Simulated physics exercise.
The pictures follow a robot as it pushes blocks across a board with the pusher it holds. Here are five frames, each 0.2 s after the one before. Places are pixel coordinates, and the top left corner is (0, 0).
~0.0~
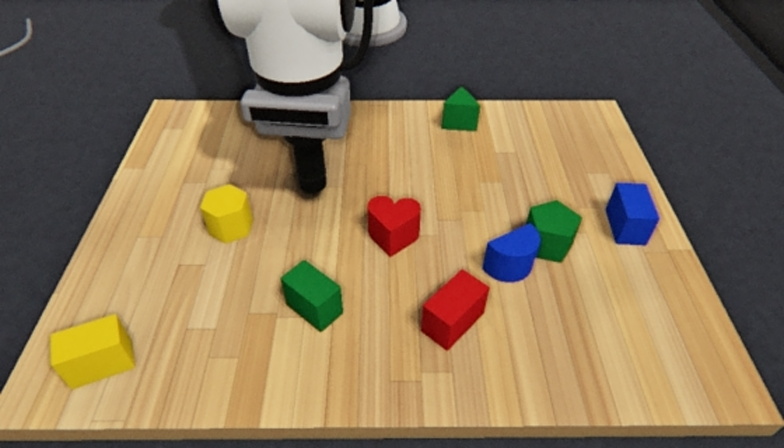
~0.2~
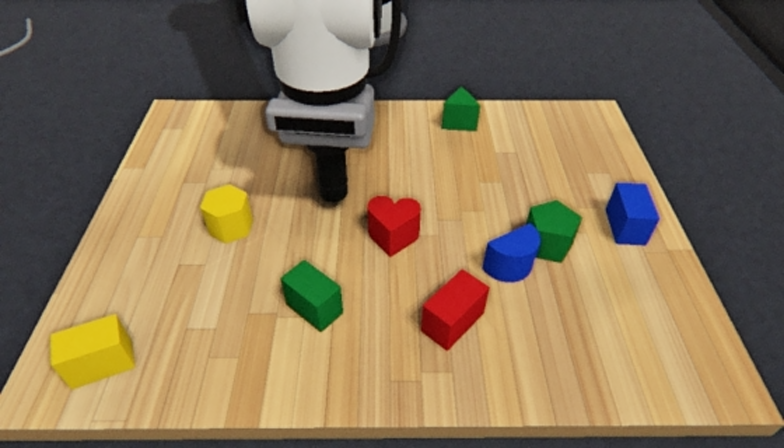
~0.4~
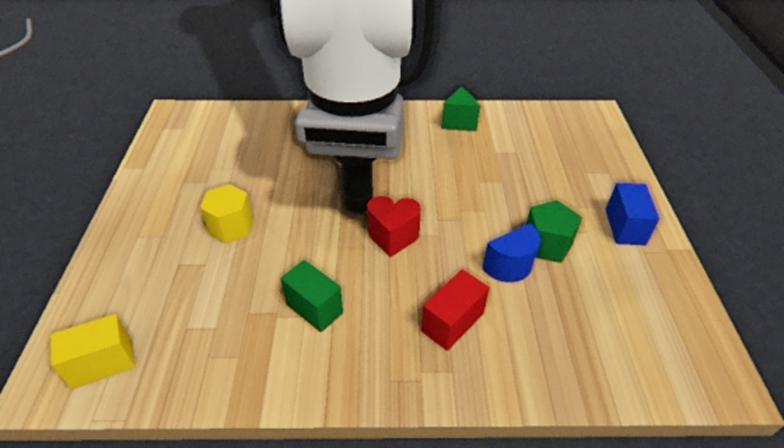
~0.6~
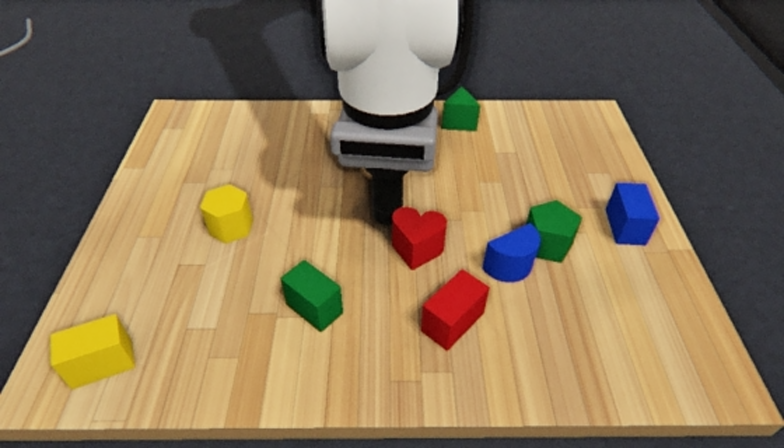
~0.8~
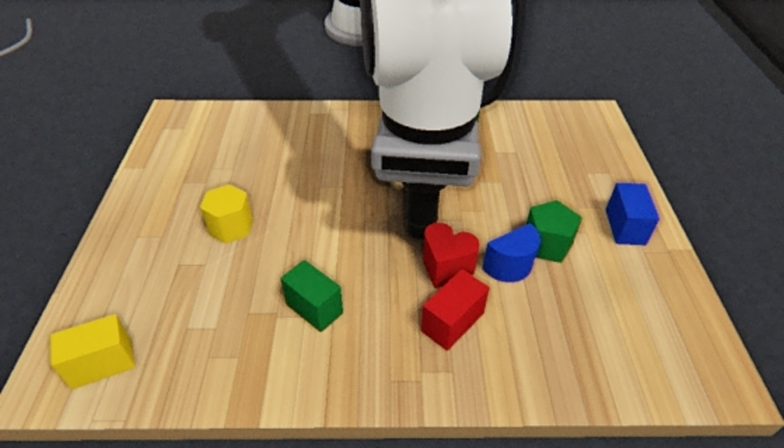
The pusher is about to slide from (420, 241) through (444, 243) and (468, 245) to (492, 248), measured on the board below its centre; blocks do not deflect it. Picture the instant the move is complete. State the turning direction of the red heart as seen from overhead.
Viewed from above: Clockwise.
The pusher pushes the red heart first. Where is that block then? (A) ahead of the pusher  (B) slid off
Correct choice: B.
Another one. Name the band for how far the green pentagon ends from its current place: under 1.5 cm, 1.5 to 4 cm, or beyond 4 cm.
The displacement of the green pentagon is below 1.5 cm.
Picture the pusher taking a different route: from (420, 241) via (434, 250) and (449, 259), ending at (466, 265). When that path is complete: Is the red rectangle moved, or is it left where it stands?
By then it is displaced.
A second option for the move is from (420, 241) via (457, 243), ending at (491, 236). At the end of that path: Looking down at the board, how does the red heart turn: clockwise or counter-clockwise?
Top view: Clockwise.
On the path given first. Halfway along, pusher (459, 232); red heart (467, 251), turned 40° clockwise.
At the end, pusher (495, 237); red heart (468, 251), turned 45° clockwise; blue D-shaped block unmoved; green pentagon unmoved.
